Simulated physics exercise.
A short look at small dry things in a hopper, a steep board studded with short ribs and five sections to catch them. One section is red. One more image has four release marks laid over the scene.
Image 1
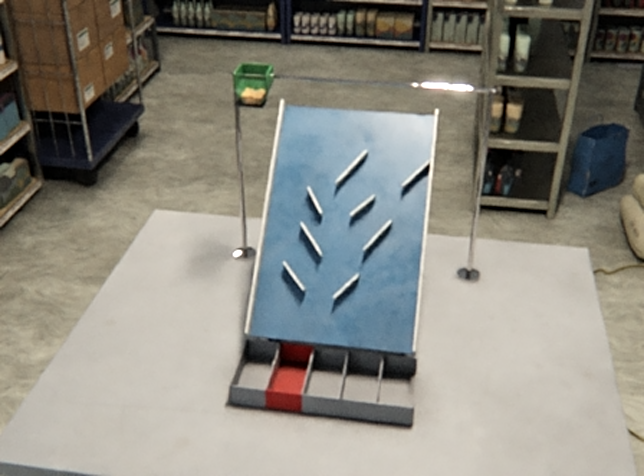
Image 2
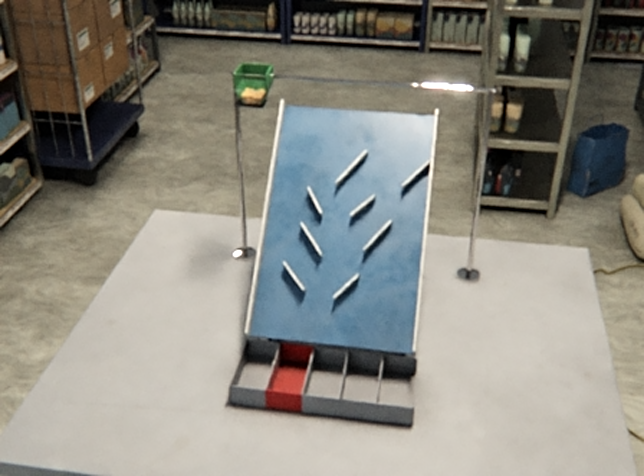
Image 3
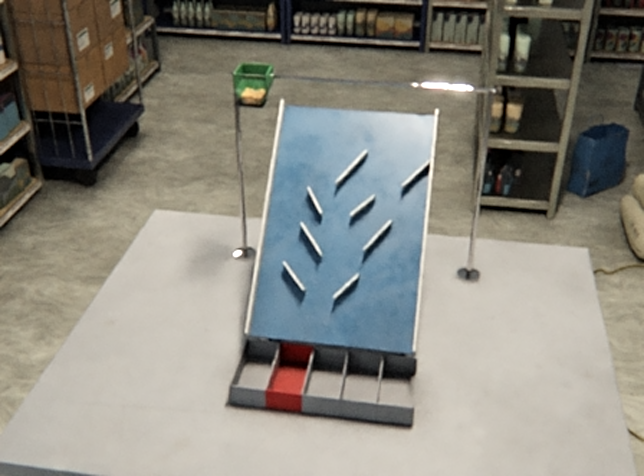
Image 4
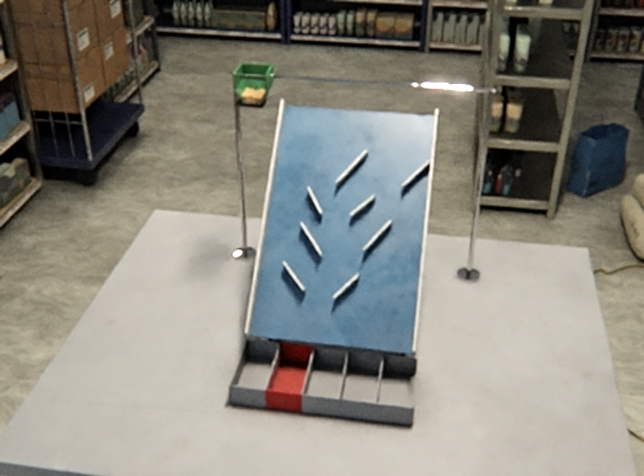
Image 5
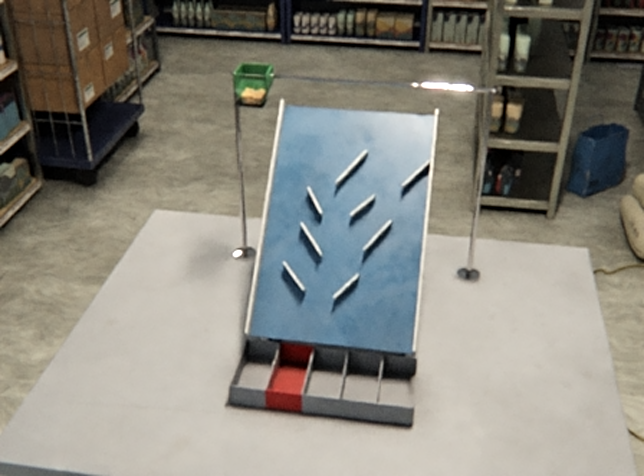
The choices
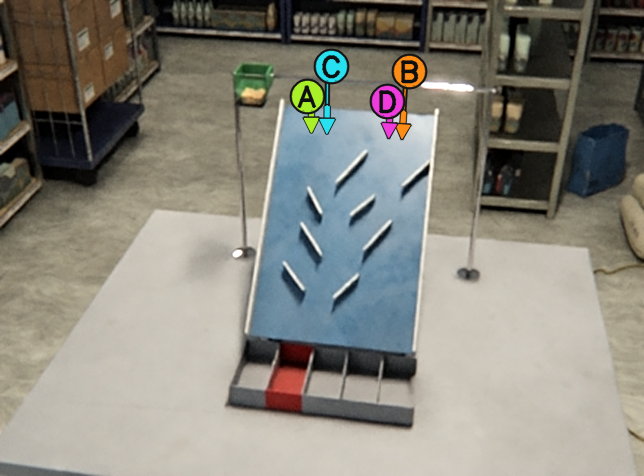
Green hopper of small yellowish pieces hanging motionless at the upper left of a ribbed blue board above five sections, one red.
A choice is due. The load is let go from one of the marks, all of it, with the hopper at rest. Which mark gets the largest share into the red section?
Mark B does it best.
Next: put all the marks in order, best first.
The order is B, D, C, A.
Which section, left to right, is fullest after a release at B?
It is the second one.
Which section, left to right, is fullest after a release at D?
The second from the left.
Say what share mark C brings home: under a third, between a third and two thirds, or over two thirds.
Mark C gives between a third and two thirds.
On the marked copy, mark A meets the board at (311, 127); mark B meets the board at (402, 133); mark C meets the board at (327, 128); mark D meets the board at (388, 132).
Choosing A, roughly a quarter in the red section, roughly two thirds in other sections, about a tenth outside the box.
Choosing B, the larger part in the red section, about a tenth in other sections.
Choosing C, roughly half in the red section, roughly half in other sections.
Choosing D, roughly two thirds in the red section, roughly a quarter in other sections.
